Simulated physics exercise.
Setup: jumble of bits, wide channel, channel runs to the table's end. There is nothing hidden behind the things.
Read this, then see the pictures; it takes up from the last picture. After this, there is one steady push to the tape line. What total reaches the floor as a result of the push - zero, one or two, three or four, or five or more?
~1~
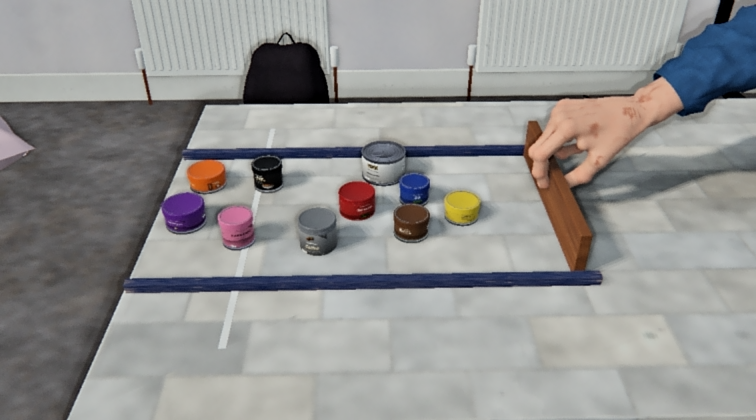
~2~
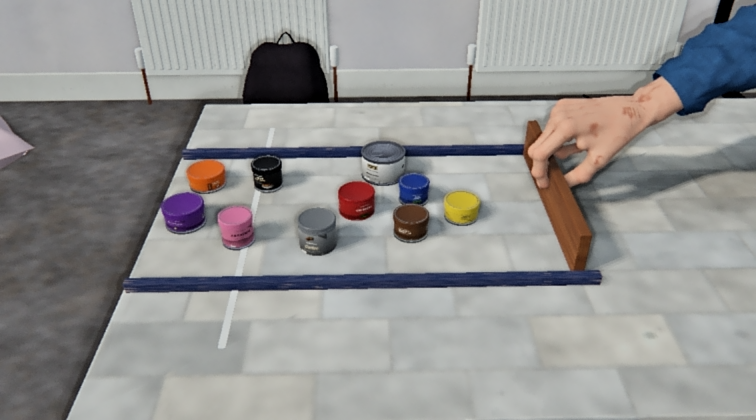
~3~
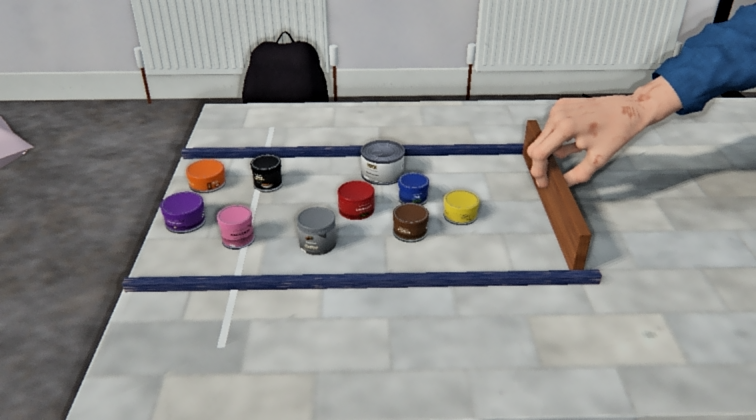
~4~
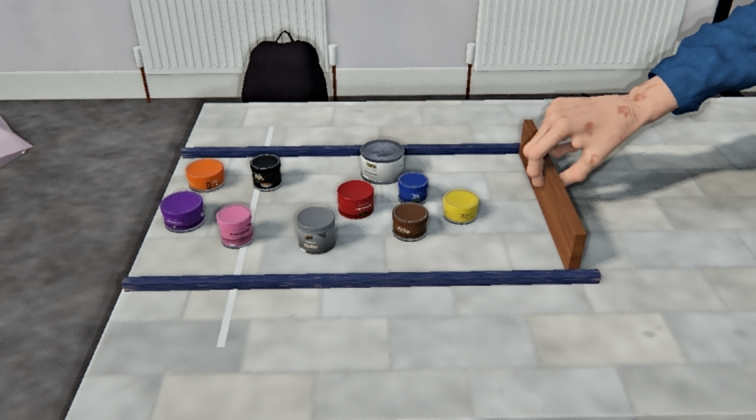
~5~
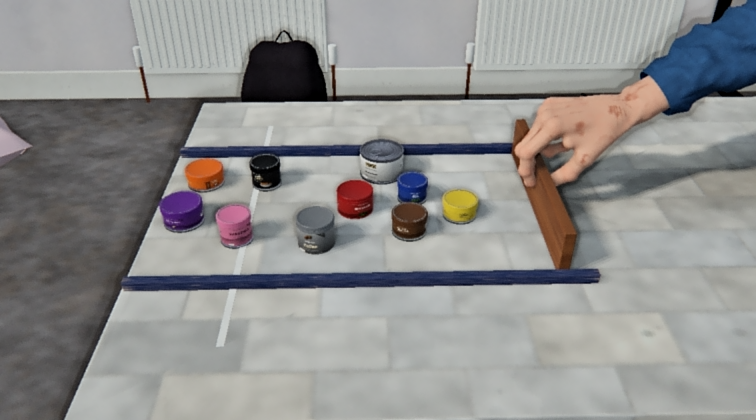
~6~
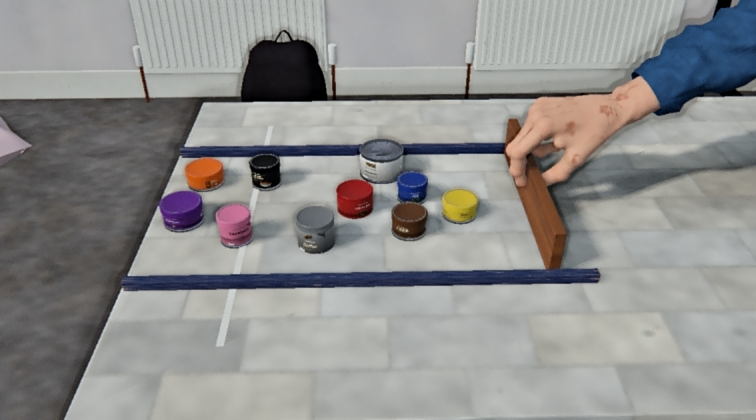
The push will send none off the table.
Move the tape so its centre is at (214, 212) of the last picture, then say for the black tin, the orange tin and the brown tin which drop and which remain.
The black tin? It is safe. The orange tin? It does not stay. The brown tin? It is safe.
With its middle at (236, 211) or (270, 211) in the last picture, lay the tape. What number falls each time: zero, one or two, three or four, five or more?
First zero, second not one.
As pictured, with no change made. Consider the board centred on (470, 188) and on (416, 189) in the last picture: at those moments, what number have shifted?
The first count is 1, and then it's 3.
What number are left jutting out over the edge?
The total comes out at 0.
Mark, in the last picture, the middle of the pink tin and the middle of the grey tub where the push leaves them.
First: About (191, 229); second: About (220, 246).
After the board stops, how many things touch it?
The count comes out at 5.
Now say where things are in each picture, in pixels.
Purple tin (185, 213); orange tin (207, 177); pink tin (237, 228); board (553, 190); tape (253, 213), in the first picture.
Orange tin (207, 177); board (552, 189), in the second picture.
Pink tin (236, 227); brown tin (410, 223), in the third picture.
Purple tin (183, 212); white pot (382, 162), in the fourth picture.
Orange tin (205, 175); red tub (355, 200), in the fifth picture.
Purple tin (182, 211); orange tin (205, 175); pink tin (235, 226); board (530, 188); tape (251, 211), in the sixth picture.
Early on, none off yet; purple tin at rest near (182, 211); orange tin at rest near (205, 175); pink tin at rest near (235, 226).
Finally, the number that fall off is zero.
